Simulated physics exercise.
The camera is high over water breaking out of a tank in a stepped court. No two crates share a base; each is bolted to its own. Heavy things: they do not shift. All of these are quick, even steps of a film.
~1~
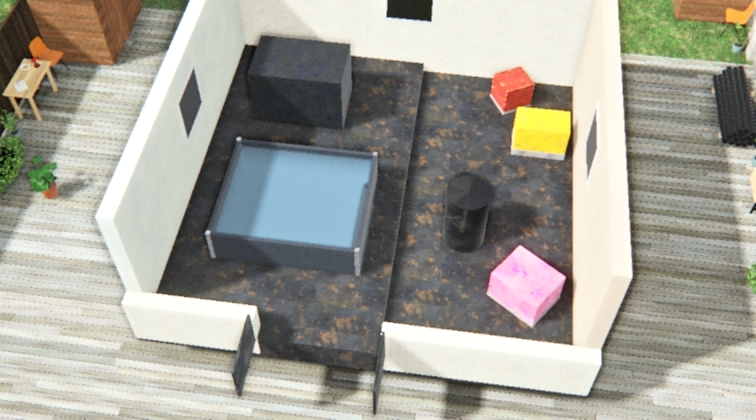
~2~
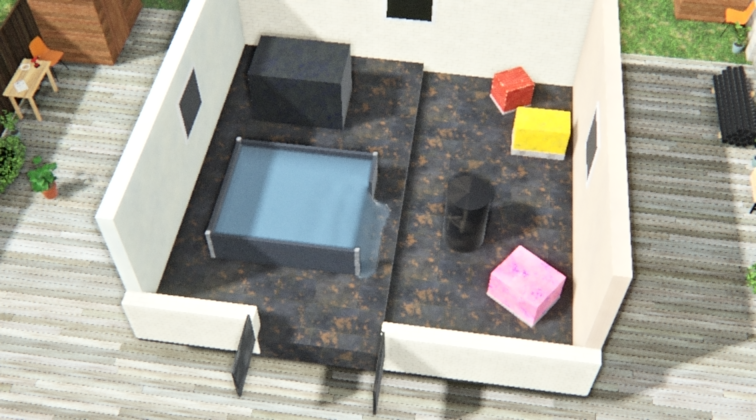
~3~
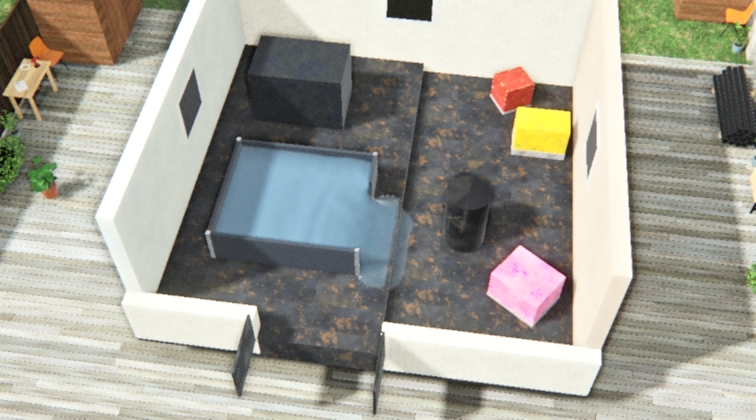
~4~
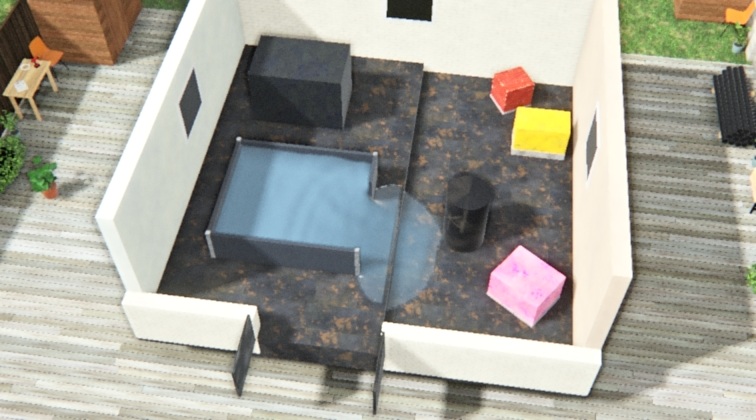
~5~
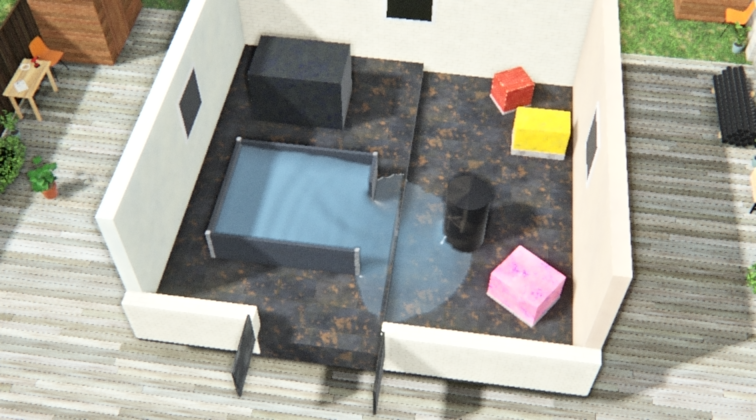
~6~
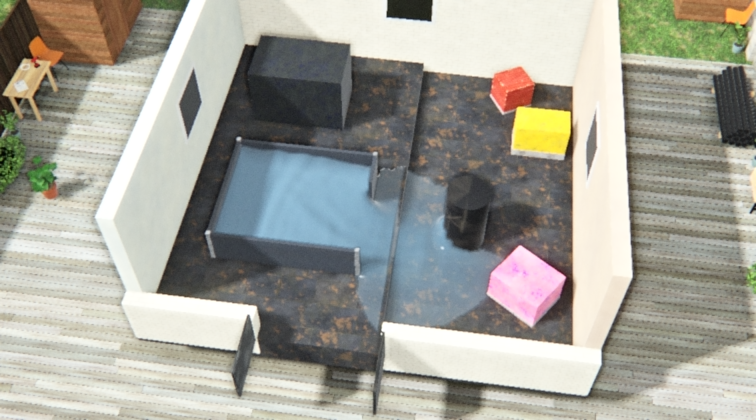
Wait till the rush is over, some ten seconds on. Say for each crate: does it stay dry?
Pink crate: No, it gets wet; red crate: No, it gets wet; yellow crate: No, it gets wet.
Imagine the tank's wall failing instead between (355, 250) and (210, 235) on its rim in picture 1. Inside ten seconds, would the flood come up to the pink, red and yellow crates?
Pink: Reached; red: Reached; yellow: Untouched.
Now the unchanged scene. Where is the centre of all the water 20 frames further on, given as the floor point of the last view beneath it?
My reading is close to (430, 239).
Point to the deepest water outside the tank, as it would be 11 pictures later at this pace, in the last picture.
I'd say near (570, 371).
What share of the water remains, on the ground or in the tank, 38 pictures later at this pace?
Close to 98 in a hundred.
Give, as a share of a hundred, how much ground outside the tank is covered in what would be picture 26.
Roughly 50 percent.
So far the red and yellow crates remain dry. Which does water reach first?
The crate marked yellow, then.
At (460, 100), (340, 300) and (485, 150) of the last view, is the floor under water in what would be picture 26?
Taking the three spots one by one, I'd call them drenched, clear and drenched.
A moment on, water covers 25 % of the floor; the pink crate water round its plinth, the red crate not reached, the yellow crate not reached.
Next, water covers 40 % of the floor; the pink crate water round its plinth, the red crate water round its plinth, the yellow crate water round its plinth.
Then, water covers 50 % of the floor; the pink crate water round its plinth, the red crate water round its plinth, the yellow crate water round its plinth.
Later, water covers 55 % of the floor; the pink crate water round its plinth, the red crate water round its plinth, the yellow crate water round its plinth.
In the end, water covers 55 % of the floor; the pink crate was topped, the red crate was topped, the yellow crate was topped.
